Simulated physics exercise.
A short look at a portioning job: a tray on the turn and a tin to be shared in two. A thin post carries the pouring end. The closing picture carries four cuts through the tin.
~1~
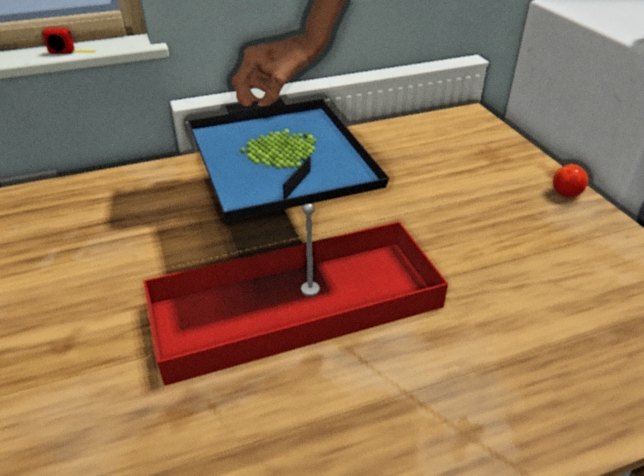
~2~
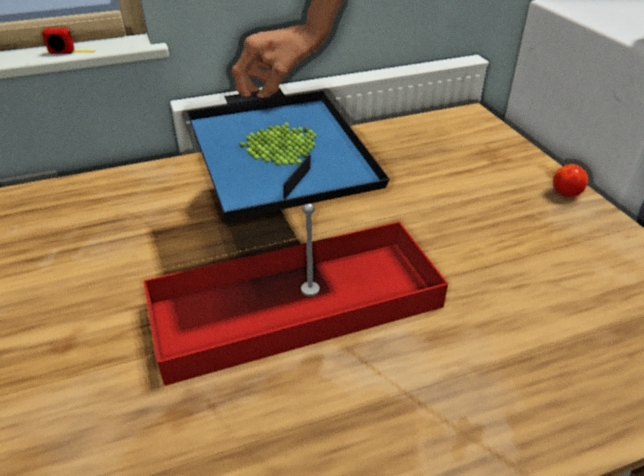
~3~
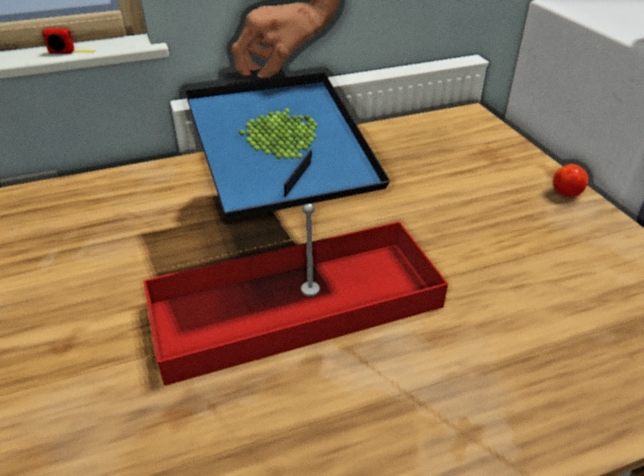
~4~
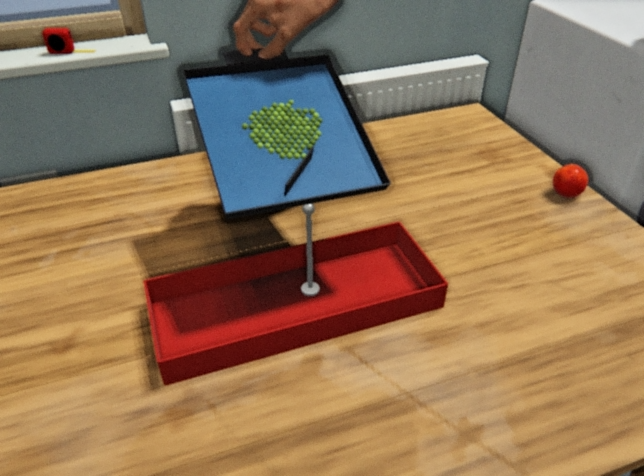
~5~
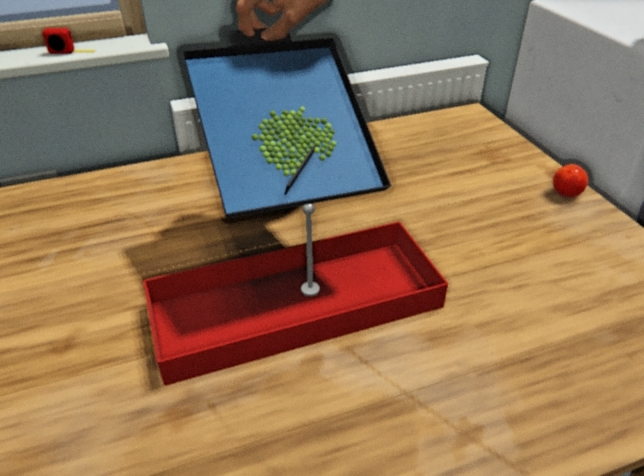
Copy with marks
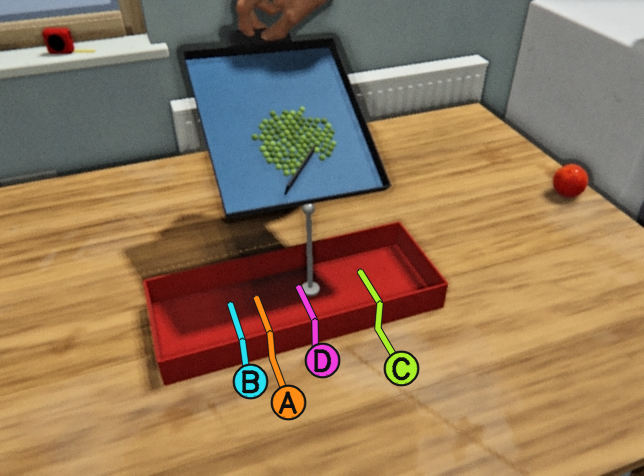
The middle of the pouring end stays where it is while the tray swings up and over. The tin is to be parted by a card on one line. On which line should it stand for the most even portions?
D beats the others.
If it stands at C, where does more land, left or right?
More lands on the left.
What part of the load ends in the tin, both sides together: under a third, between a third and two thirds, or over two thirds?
It is over two thirds.
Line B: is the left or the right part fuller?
The right side.
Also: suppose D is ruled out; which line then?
Line C.
On the marked copy, line A crosses the front rim at (269, 332); line B crosses the front rim at (242, 339); line C crosses the front rim at (379, 302); line D crosses the front rim at (314, 320).
Choosing A, of what is caught, a small part on the left of the divider, nearly all on the right.
Choosing B, of what is caught, a stray few on the left of the divider, nearly all on the right.
Choosing C, of what is caught, most on the left of the divider, about a quarter on the right.
Choosing D, of what is caught, about half on the left of the divider, about half on the right.
